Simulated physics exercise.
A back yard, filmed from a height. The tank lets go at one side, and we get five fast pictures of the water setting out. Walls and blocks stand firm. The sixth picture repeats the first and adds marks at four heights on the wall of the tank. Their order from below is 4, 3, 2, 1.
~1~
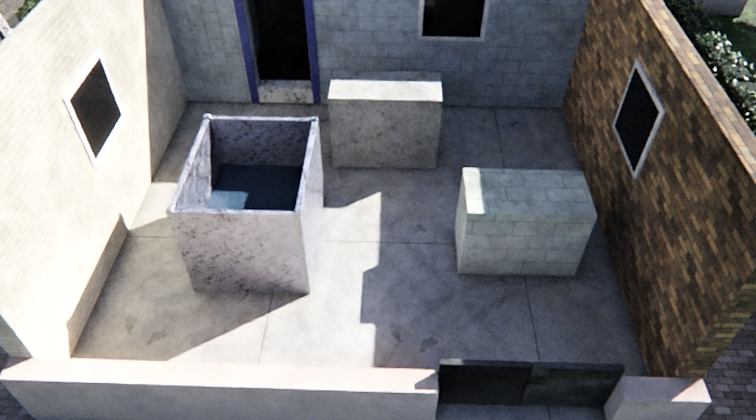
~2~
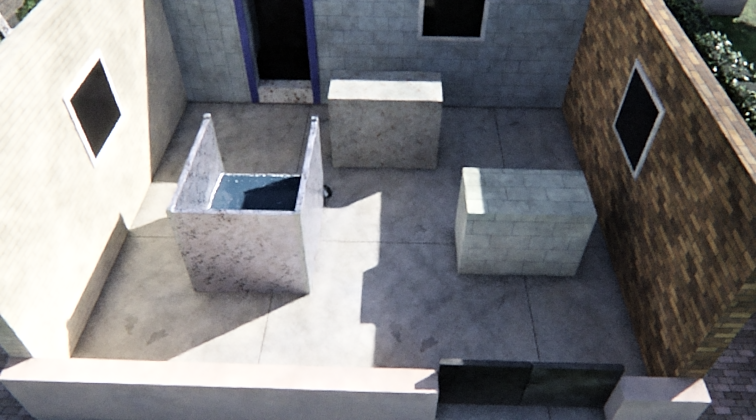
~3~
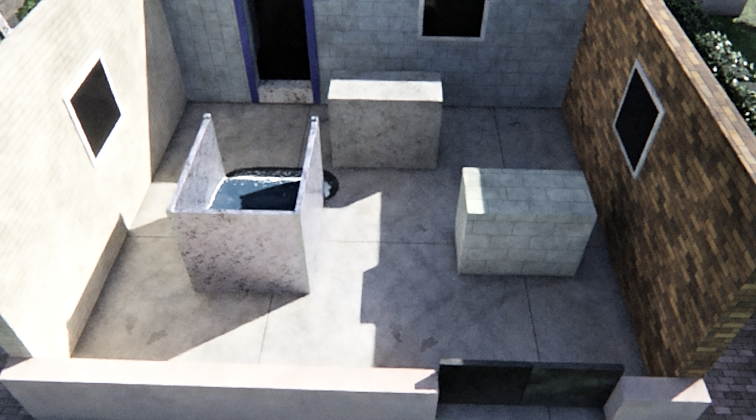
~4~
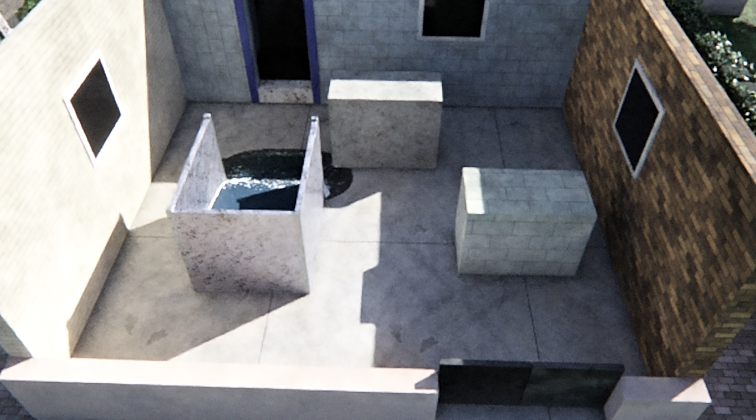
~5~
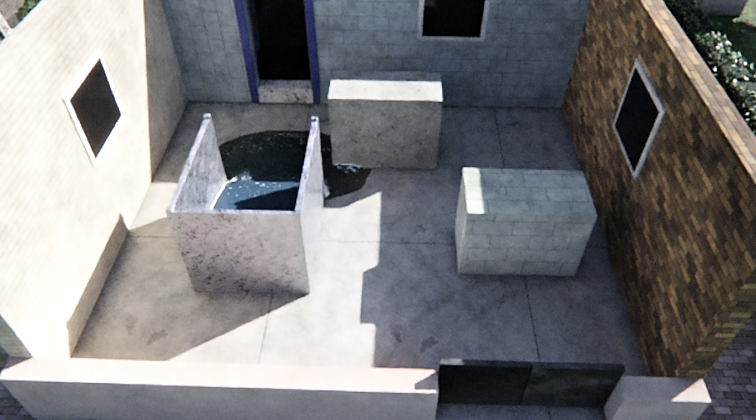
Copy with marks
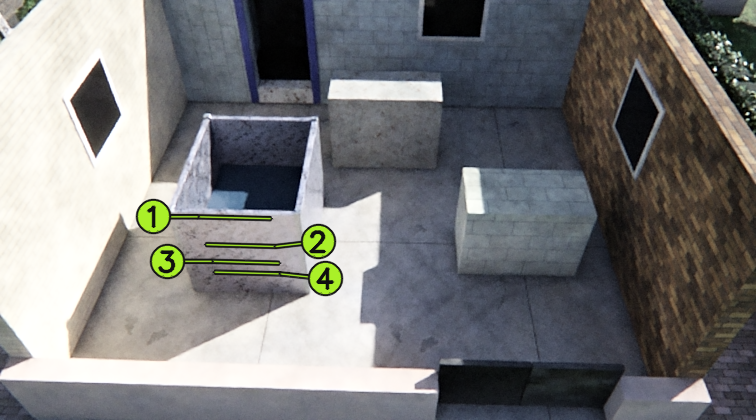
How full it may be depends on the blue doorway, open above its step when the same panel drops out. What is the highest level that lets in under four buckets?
The limit is 3.
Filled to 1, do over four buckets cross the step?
Yes, it does.
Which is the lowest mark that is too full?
Mark 2.
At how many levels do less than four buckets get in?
Two.
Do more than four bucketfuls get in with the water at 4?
No, that is safe.
On the marked copy, 1 at (234, 217); 2 at (241, 245); 3 at (245, 262); 4 at (247, 273); from the bottom up 4, 3, 2, 1.
With 1, dozens of bucketfuls pour in.
With 2, about 9 bucketfuls get in.
With 3, a splash gets over, under a bucket.
With 4, nothing gets over.
